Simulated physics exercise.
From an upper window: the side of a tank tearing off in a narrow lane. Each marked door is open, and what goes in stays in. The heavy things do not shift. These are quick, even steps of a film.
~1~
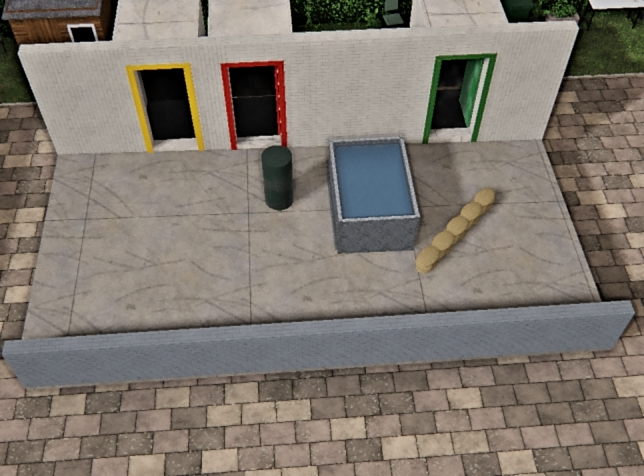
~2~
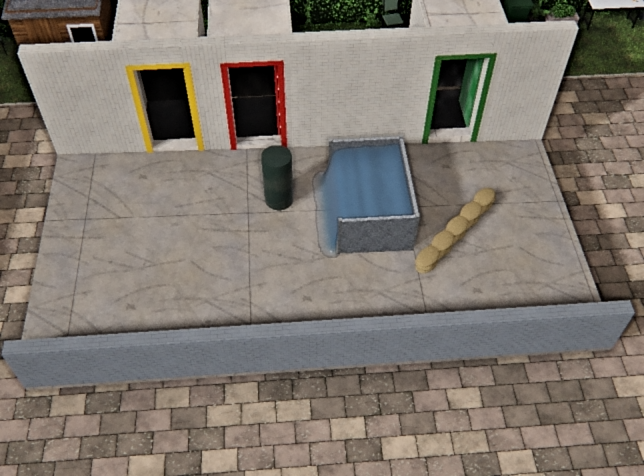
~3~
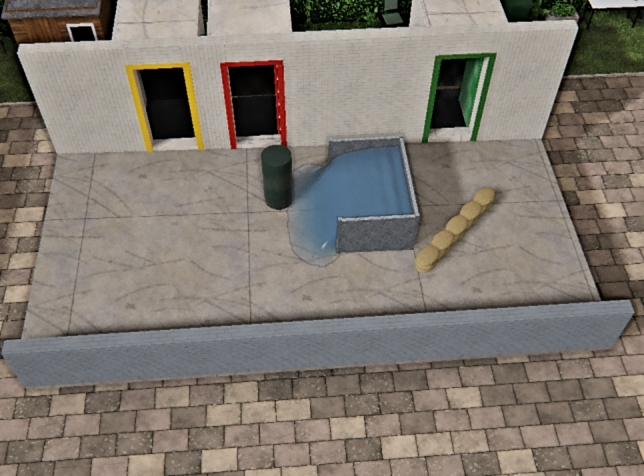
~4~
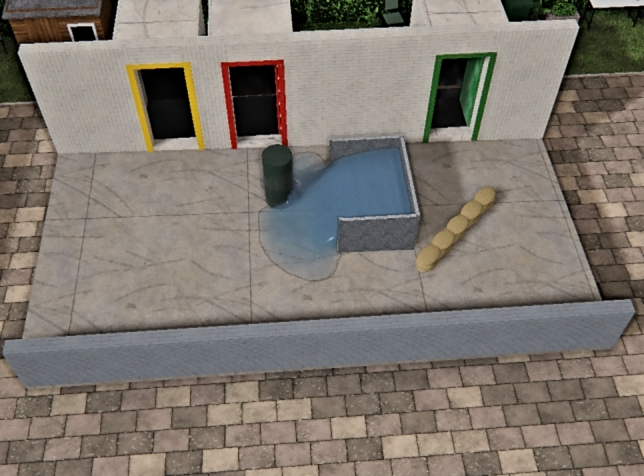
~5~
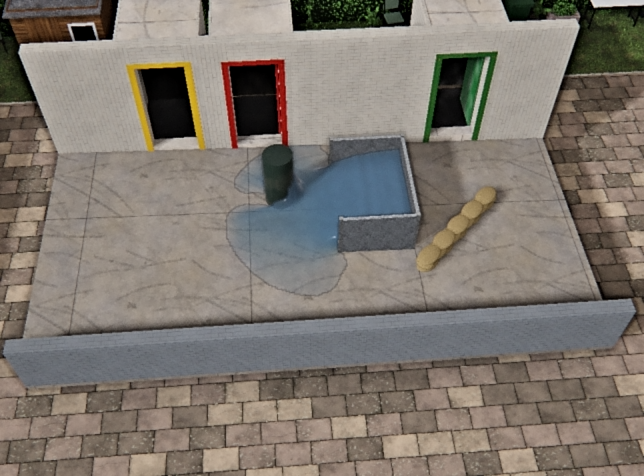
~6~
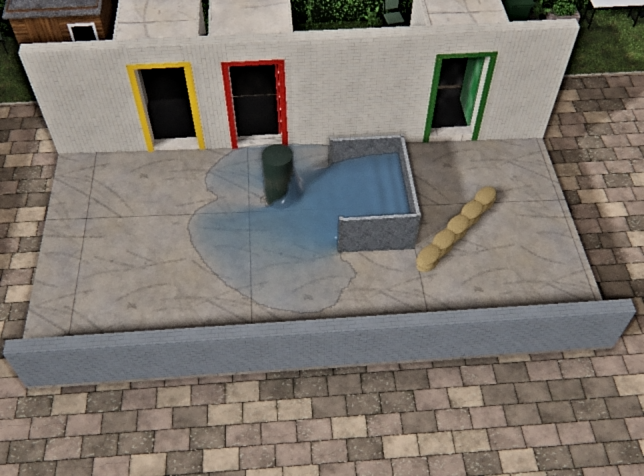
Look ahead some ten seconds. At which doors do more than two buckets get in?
In the end: The red door takes more than that; the yellow door stays under that; the green door stays under that.
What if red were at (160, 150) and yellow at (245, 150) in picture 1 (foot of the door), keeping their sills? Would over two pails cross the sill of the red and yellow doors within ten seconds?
Red door stays under, yellow door lets more in.
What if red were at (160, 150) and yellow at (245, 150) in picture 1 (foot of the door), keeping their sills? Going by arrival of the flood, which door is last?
The green-painted one.
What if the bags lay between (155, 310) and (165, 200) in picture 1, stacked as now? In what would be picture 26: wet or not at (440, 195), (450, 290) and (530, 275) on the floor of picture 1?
In that order: No water, dry, dry.
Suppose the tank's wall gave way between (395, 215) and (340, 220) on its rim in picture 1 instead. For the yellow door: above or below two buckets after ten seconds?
Then: Yellow is under.
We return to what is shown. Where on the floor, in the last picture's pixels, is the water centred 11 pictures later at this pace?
Roughly at (253, 229).
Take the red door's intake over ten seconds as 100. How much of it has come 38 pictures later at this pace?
About 100 per cent.
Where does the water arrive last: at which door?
That is the green door.
A moment on, water covers 45 % of the floor; the red door over two buckets in, the yellow door wet at the sill, nothing in, the green door not reached.
Next, water covers 55 % of the floor; the red door over two buckets in, the yellow door under two buckets in, the green door not reached.
Then, water covers 65 % of the floor; the red door far over two buckets in, the yellow door under two buckets in, the green door wet at the sill, nothing in.
Later, water covers 70 % of the floor; the red door far over two buckets in, the yellow door under two buckets in, the green door wet at the sill, nothing in.
In the end, water covers 60 % of the floor; the red door far over two buckets in, the yellow door under two buckets in, the green door wet at the sill, nothing in.
